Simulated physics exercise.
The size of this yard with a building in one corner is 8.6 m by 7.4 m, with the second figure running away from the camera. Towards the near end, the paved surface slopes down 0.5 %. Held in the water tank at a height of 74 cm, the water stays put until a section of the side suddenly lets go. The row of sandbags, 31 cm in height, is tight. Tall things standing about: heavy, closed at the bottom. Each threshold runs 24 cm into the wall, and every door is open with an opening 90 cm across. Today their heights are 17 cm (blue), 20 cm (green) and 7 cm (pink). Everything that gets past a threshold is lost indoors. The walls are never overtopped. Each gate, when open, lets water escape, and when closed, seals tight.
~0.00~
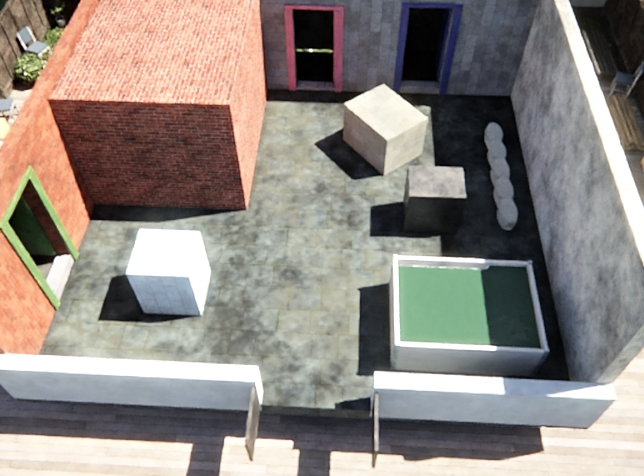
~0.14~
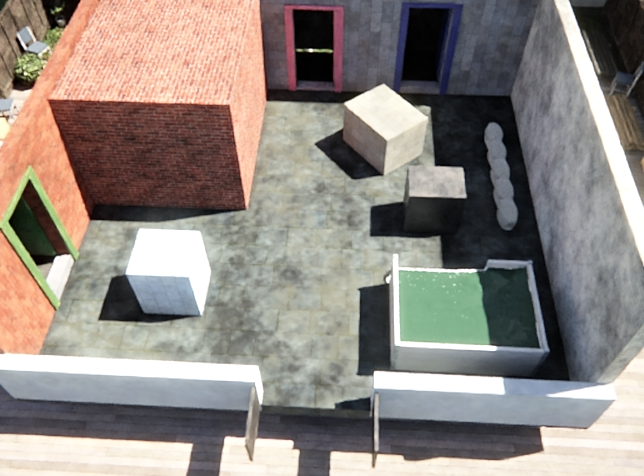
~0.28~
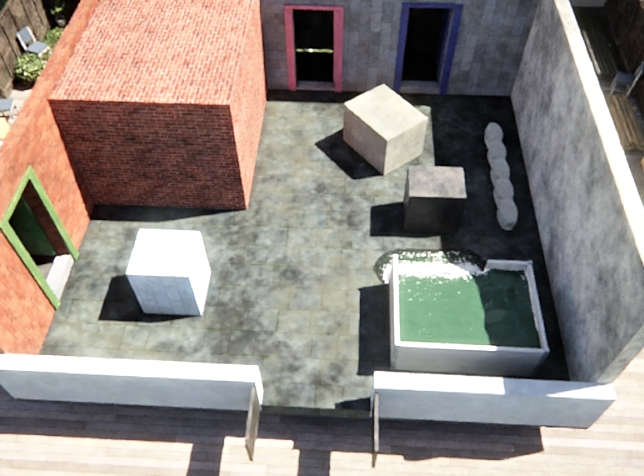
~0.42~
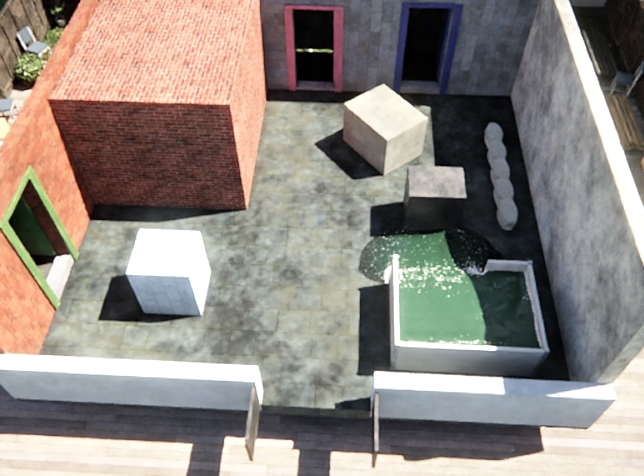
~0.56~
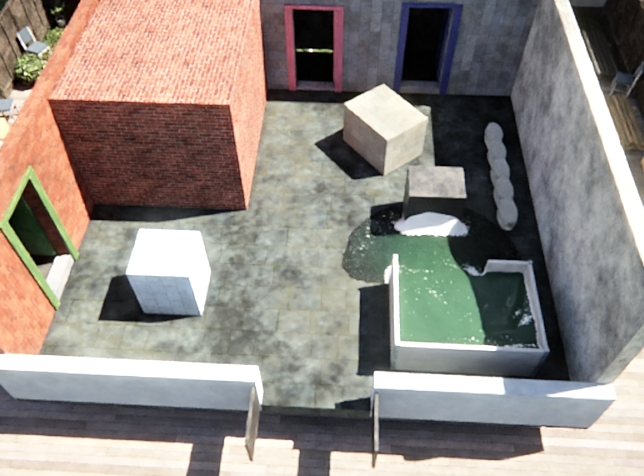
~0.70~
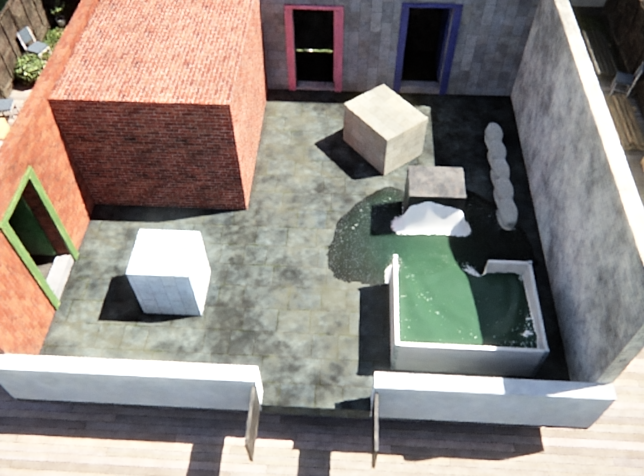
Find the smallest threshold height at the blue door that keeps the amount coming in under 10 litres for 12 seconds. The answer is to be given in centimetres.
The smallest height is about 10 cm.
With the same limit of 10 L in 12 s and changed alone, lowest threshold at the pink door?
At pink, roughly 12.5 cm.
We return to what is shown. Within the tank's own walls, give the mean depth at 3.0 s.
About 21 centimetres.
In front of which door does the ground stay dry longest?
That one's the green door.
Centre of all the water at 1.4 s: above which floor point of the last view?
Approximately (440, 282).
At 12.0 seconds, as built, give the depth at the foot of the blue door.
5.5 cm.
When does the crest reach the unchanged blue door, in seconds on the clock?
Around 6.0 s, give or take.
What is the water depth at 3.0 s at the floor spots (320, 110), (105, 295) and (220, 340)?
1, 0 and 0 cm, respectively.
After 1.4 s water covers 20 % of the floor, deepest (50 cm) near (428, 235); it has not reached the blue door.
After 3.0 s water covers 60 % of the floor, deepest (34 cm) near (270, 94); 11 cm at the blue door, 0 litres in over its 17 cm threshold.
After 12.0 s water covers 95 % of the floor, deepest (10 cm) near (561, 373); 5 cm at the blue door, 0 litres in over its 17 cm threshold.
At the blue door as built, the water arrived by 2.5 s and peaked near 14 cm at 6.2 s.
With a threshold of 9 cm, 18 litres would have come in within the 12 s; with 12 cm, 3 litres. So under 10 litres takes about 10 cm.
